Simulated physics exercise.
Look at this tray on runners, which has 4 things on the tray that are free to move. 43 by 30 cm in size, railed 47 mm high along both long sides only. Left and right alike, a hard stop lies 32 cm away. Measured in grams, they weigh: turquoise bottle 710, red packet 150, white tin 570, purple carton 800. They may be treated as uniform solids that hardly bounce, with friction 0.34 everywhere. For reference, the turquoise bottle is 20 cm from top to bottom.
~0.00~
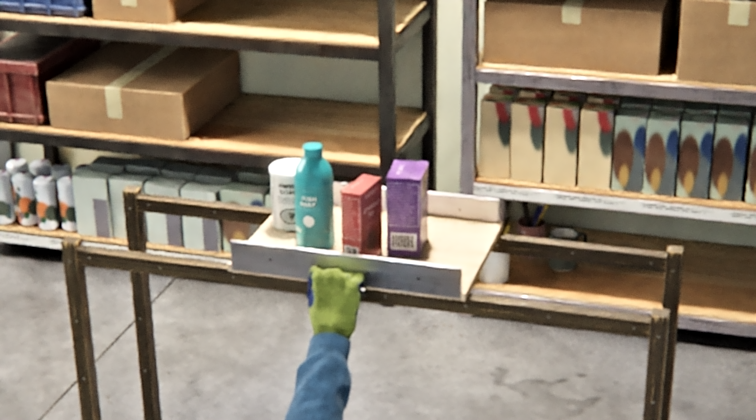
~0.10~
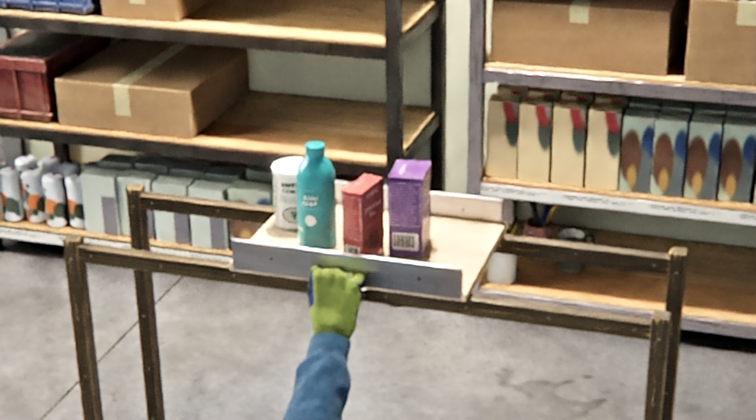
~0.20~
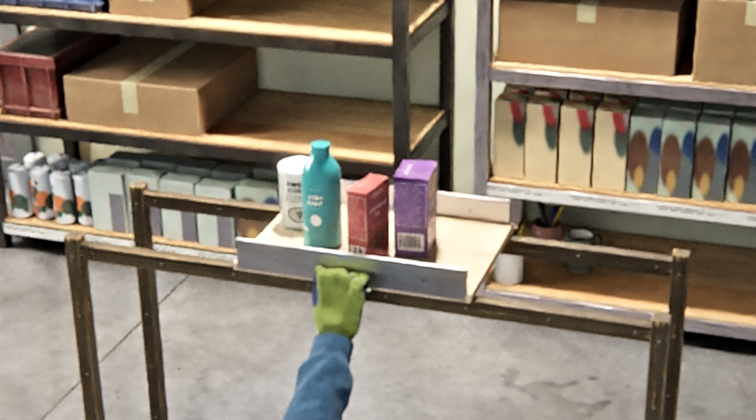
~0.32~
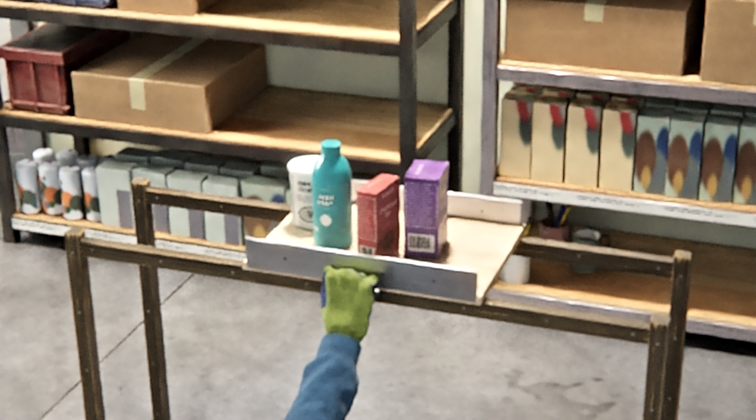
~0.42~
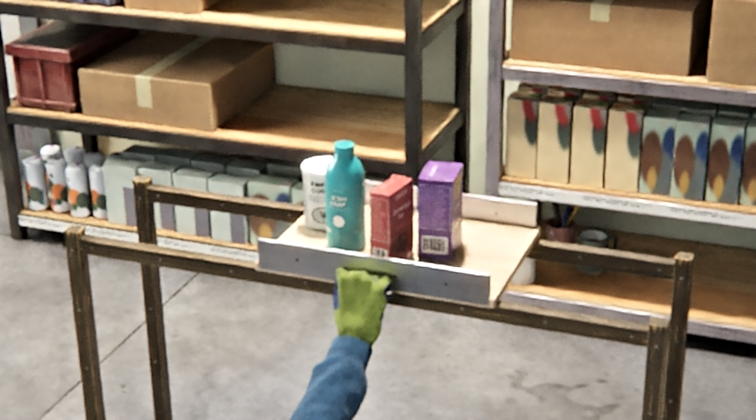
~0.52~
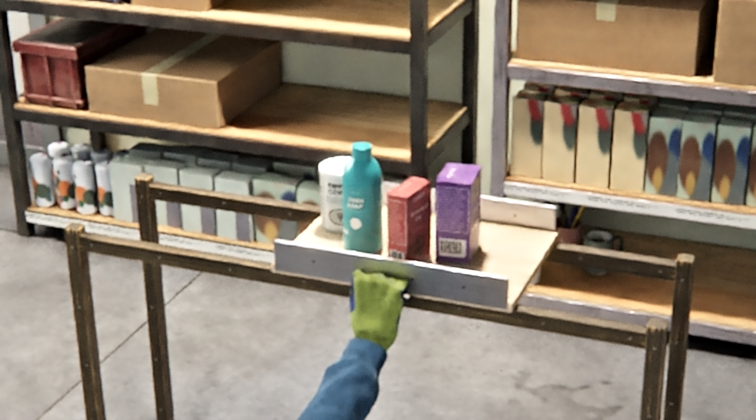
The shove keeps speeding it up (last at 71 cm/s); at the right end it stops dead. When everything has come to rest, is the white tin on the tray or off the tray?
Result: Retained.
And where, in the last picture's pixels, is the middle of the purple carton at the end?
It ends up at about (624, 238).
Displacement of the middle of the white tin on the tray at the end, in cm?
7 cm.
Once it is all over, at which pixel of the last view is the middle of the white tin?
In the end it sits at around (492, 217).
Around 1.02 s, tray 32 cm right; white tin shifted 5 cm near (482, 216); red packet at 9° to upright; purple carton shifted 5 cm.
Finally (1.5 s), not toppled but over 5 cm from the start, turquoise bottle, red packet, white tin and purple carton. In the last view, white tin near (492, 217).
